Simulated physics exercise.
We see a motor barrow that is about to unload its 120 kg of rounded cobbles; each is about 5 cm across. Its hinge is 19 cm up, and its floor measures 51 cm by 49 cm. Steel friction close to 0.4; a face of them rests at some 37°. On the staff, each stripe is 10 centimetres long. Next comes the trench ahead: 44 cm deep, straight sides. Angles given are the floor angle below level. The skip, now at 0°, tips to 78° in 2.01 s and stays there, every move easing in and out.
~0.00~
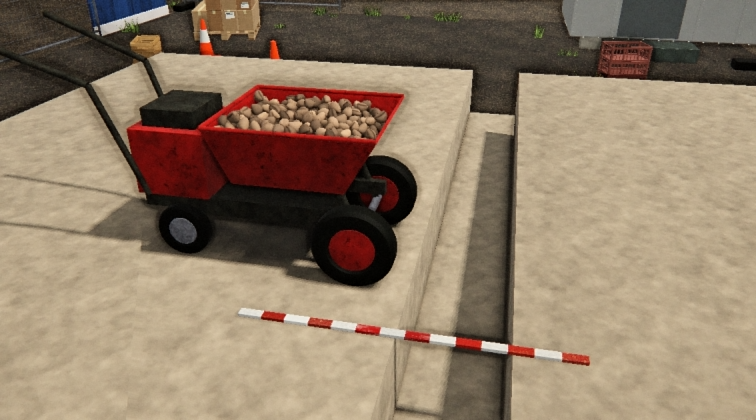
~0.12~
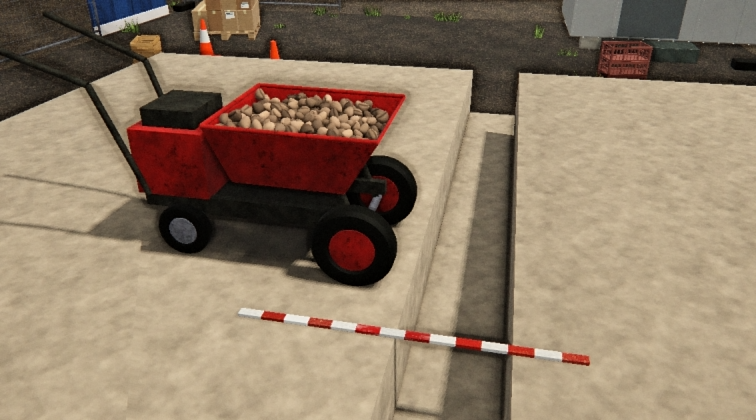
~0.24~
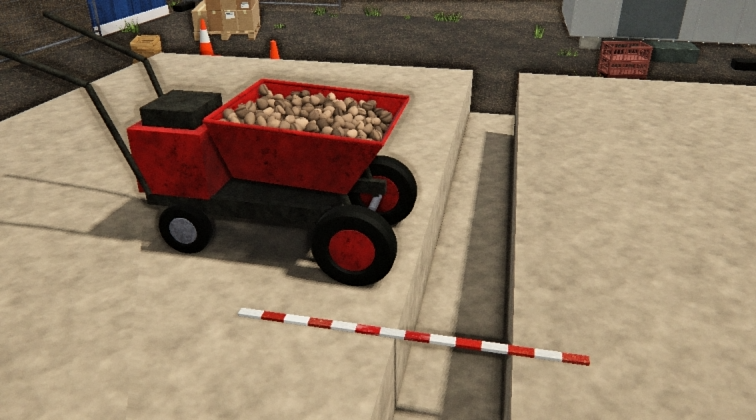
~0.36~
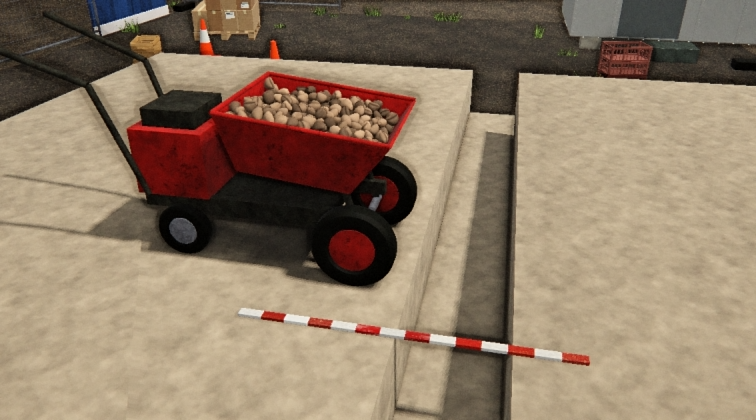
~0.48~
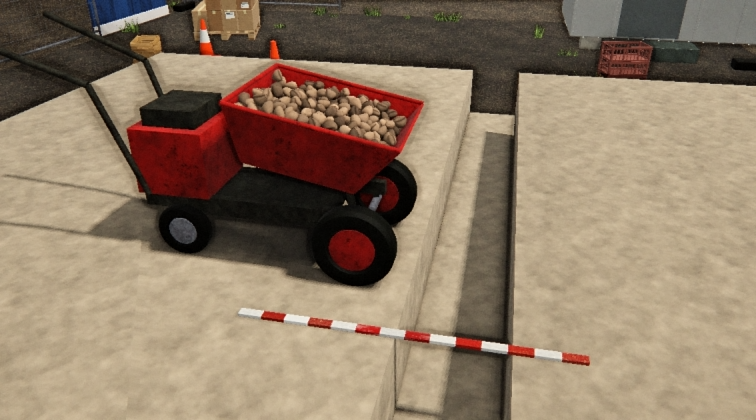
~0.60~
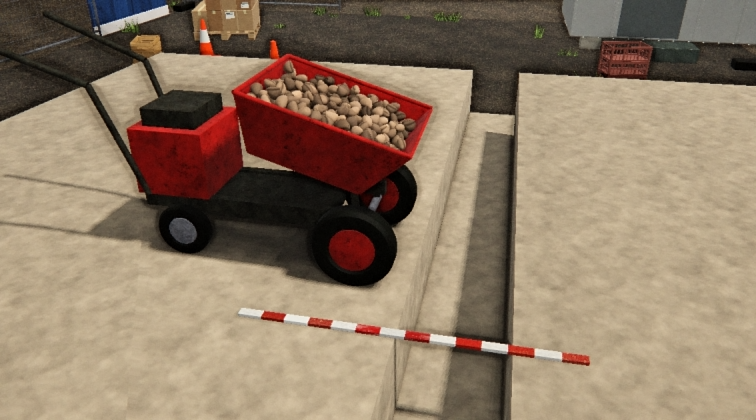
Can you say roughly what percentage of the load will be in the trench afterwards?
Roughly 68 per cent, I would say.
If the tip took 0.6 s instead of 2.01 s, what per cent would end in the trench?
About 35%.
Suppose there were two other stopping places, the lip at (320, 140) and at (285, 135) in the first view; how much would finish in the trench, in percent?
Roughly 100 in a hundred, then 95 in a hundred.
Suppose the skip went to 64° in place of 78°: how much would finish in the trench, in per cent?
Share in trench: Approx. 55%.
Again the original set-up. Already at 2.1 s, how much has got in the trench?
Close to 35 per cent has got there by then.
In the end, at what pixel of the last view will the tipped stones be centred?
Somewhere near pixel (491, 324).
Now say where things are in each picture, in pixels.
In the first frame, the skip is at 0°, its lip at (376, 143); the top of the load is at (305, 107).
The second frame shows lip at (378, 143), floor tilted 1°, highest stones at (295, 105); the stones move at 0.1 m/s on average.
In the third frame, the skip is at 3°, its lip at (382, 145); the top of the load is at (295, 102); the stones move at 0.2 m/s on average.
The fourth frame shows lip at (390, 148), floor tilted 7°, highest stones at (282, 97); the stones move at 0.3 m/s on average.
In the fifth frame, the skip is at 11°, its lip at (400, 152); the top of the load is at (284, 91); the stones move at 0.4 m/s on average.
The sixth frame shows lip at (411, 158), floor tilted 17°, highest stones at (288, 84); the stones move at 0.4 m/s on average.
After 1.5 s the floor is at 66°; 93 % in the skip, 6 % in the trench; the foremost stones are at (518, 264).
After 2.1 s the floor is at 78°; 40 % in the skip, 34 % in the trench, 26 % past the trench; the foremost stones are at (663, 285).
After 2.5 s the floor is at 78°; 17 % in the skip, 50 % in the trench, 33 % past the trench; the foremost stones are at (707, 281).
After 4.4 s the floor is at 78°; 0 % in the skip, 68 % in the trench, 32 % past the trench; the foremost stones are at (718, 281).
